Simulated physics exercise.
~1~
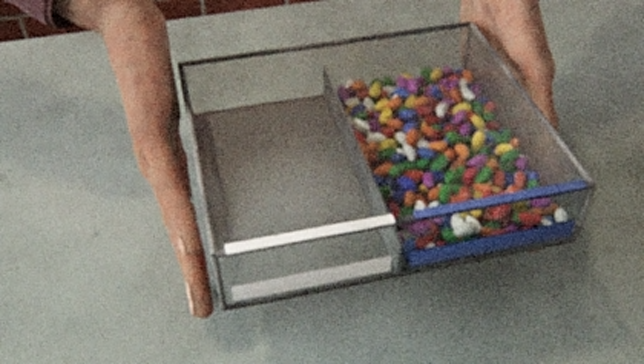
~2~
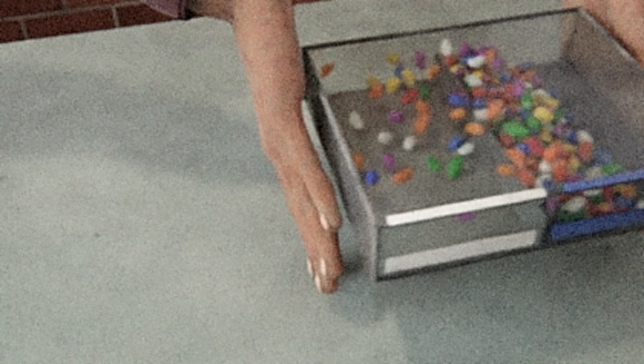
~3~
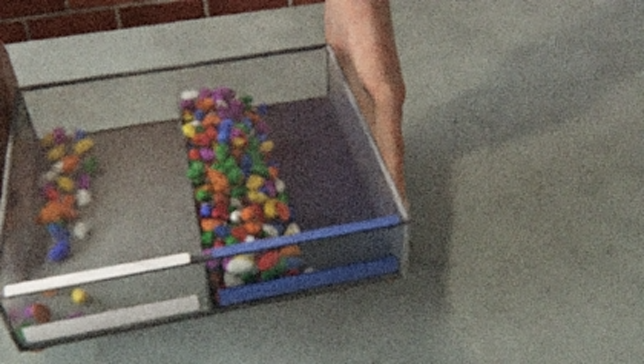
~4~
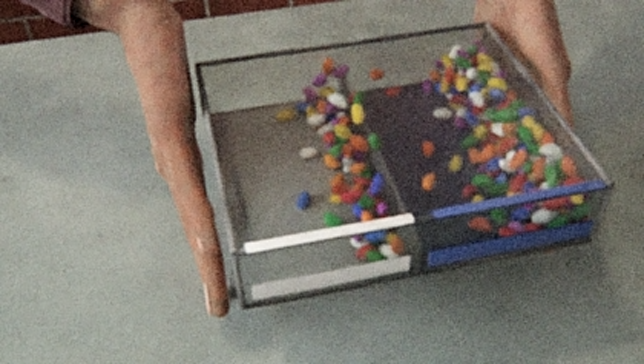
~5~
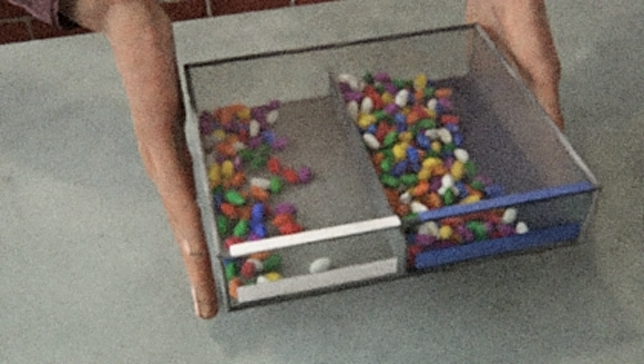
The clip shows two hands holding a clear two-compartment box of colorful jelly beans, shifting it right, left, then right and slightly back as beans scatter across the divider. It ends with most in the blue-marked right compartment and fewer in the white-marked left one.
